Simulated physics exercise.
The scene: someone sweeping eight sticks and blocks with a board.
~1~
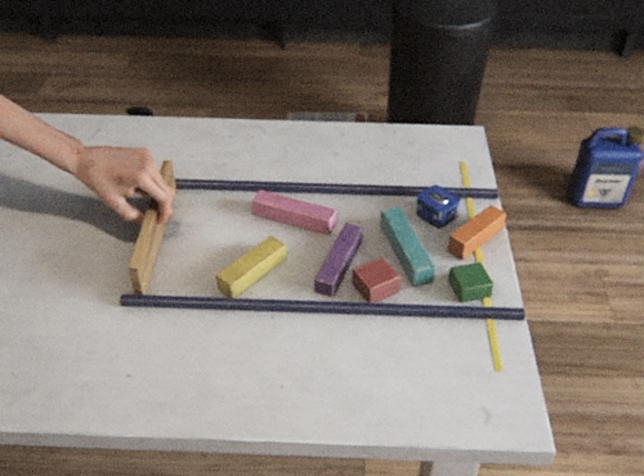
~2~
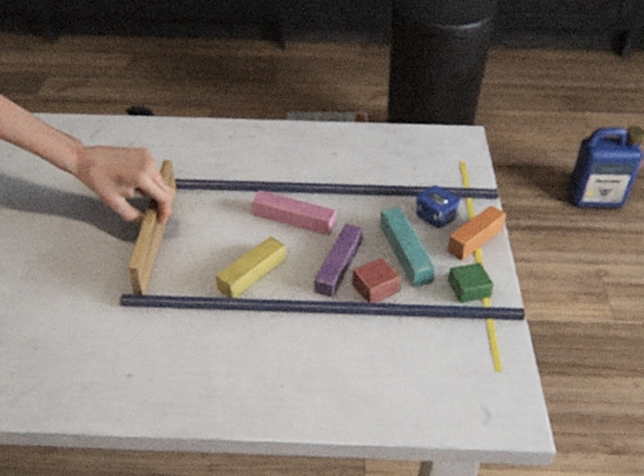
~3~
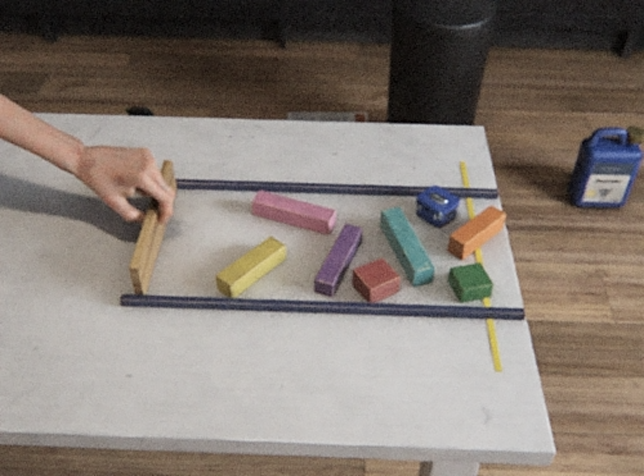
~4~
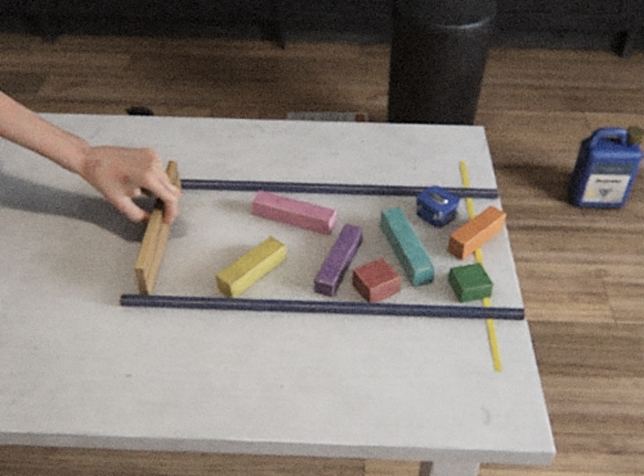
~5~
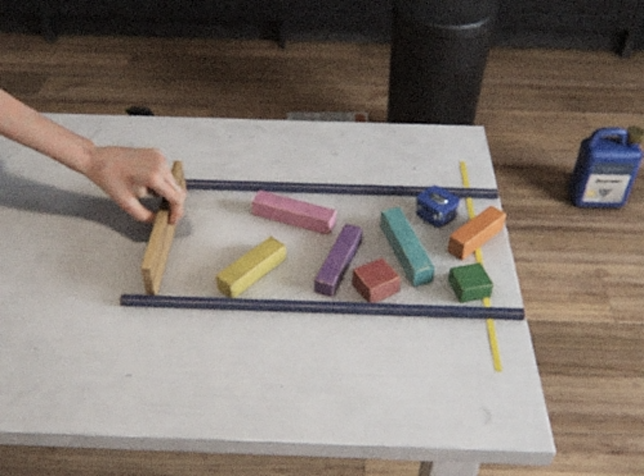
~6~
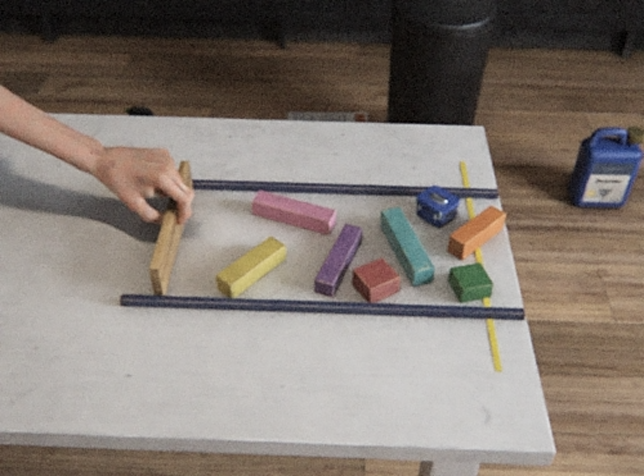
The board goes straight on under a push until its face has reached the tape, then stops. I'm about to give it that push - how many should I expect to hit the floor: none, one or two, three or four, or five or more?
Expect five or more.
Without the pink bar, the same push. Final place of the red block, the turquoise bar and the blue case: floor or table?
So the red block goes down, the turquoise bar goes down and the blue case keeps its place.
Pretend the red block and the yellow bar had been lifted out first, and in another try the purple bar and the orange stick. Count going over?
In order, the numbers are 4 and 4.
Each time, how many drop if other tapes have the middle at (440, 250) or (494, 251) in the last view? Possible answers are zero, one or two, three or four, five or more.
First tape: Three to four; second: Five or over.
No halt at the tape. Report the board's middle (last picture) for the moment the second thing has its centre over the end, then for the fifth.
First around (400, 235), then around (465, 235).
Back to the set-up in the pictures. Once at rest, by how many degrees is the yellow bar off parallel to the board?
Angle: Close to 0 degrees.
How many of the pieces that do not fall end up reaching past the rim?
1, I think.
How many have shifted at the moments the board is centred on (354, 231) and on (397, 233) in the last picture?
It comes to 8 for the first spot, 8 for the other.
A little later, none off yet; orange stick at rest near (477, 232); green block at rest near (471, 282); blue case at rest near (437, 207).
When it is over, the number that fall off is five or more; down, pink bar, red block, turquoise bar, blue case, green block and orange stick.
